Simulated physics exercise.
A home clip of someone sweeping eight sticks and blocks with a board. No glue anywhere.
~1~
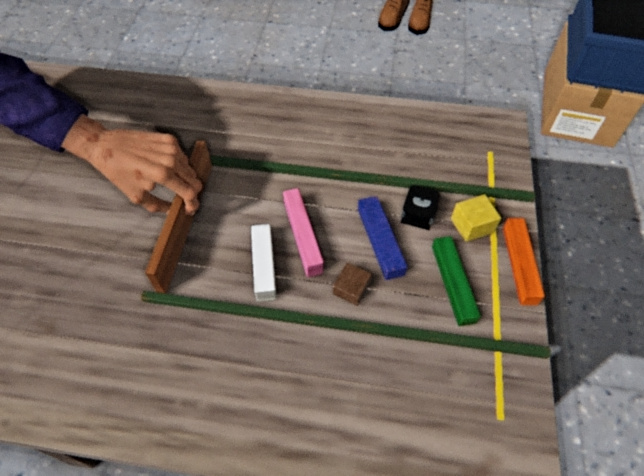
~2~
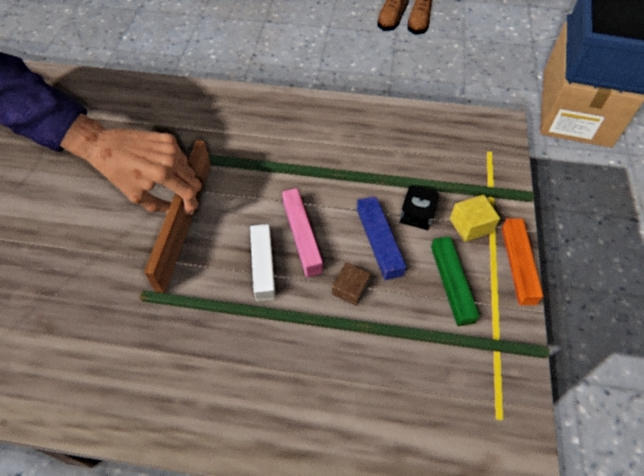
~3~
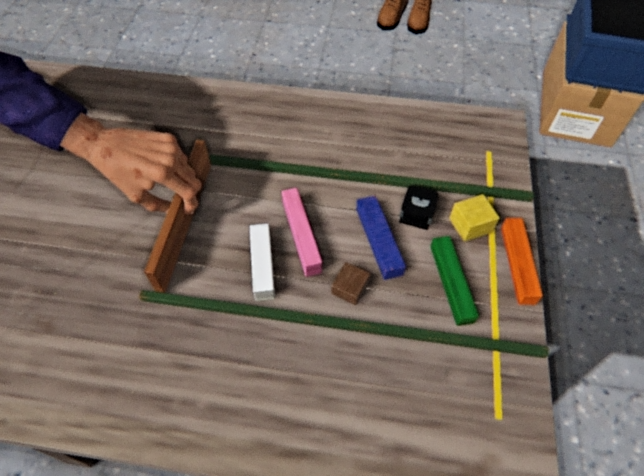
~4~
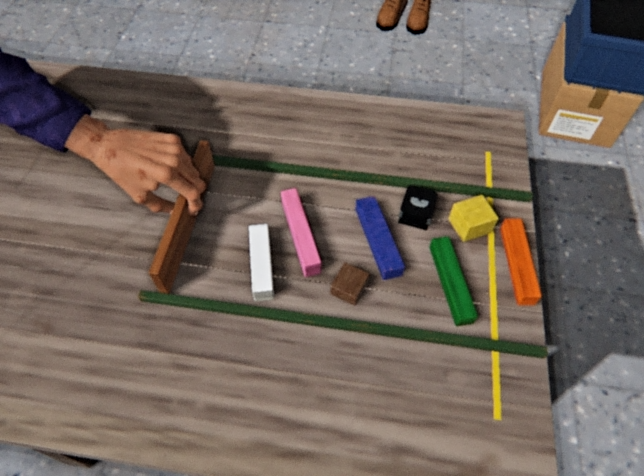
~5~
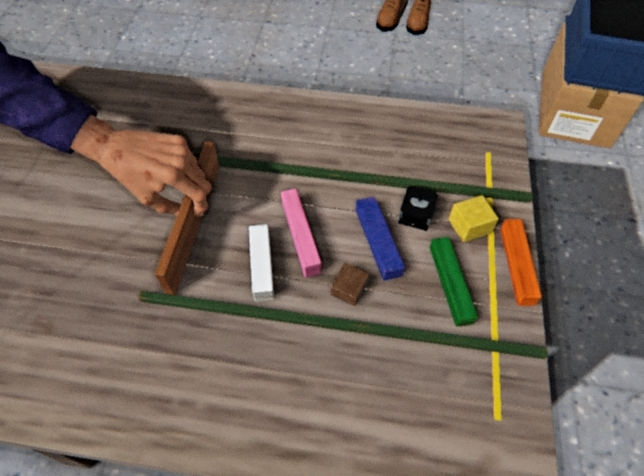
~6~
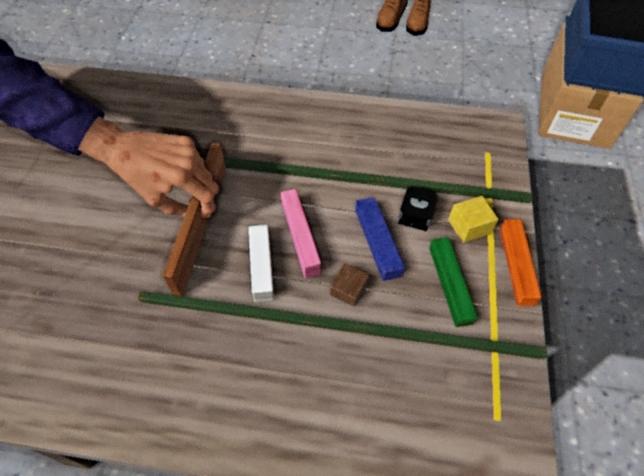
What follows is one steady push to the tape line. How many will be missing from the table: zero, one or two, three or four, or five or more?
As it turns out, the number that fall off is three or four.
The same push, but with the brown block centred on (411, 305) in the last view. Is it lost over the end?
Then it remains up.
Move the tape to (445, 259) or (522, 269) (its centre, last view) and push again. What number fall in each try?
Try by try, 1 and 7.
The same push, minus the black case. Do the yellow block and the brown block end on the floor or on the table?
The yellow block tumbles off; the brown block does not fall.
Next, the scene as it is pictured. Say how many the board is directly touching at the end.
In contact: 2.
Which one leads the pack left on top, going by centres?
The blue bar ends nearest.
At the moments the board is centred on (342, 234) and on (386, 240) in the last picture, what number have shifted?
4 and 7.
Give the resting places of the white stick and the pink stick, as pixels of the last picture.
First (505, 296), then (518, 252).
Early on, none off yet; orange stick at rest near (520, 261); yellow block at rest near (473, 219); green stick at rest near (452, 281).
A while later, none off yet; orange stick moving near (524, 262); yellow block travelled about its own width near (494, 221); green stick travelled a little near (478, 282).
Finally, the number that fall off is three or four; lost, black case, green stick, yellow block and orange stick.
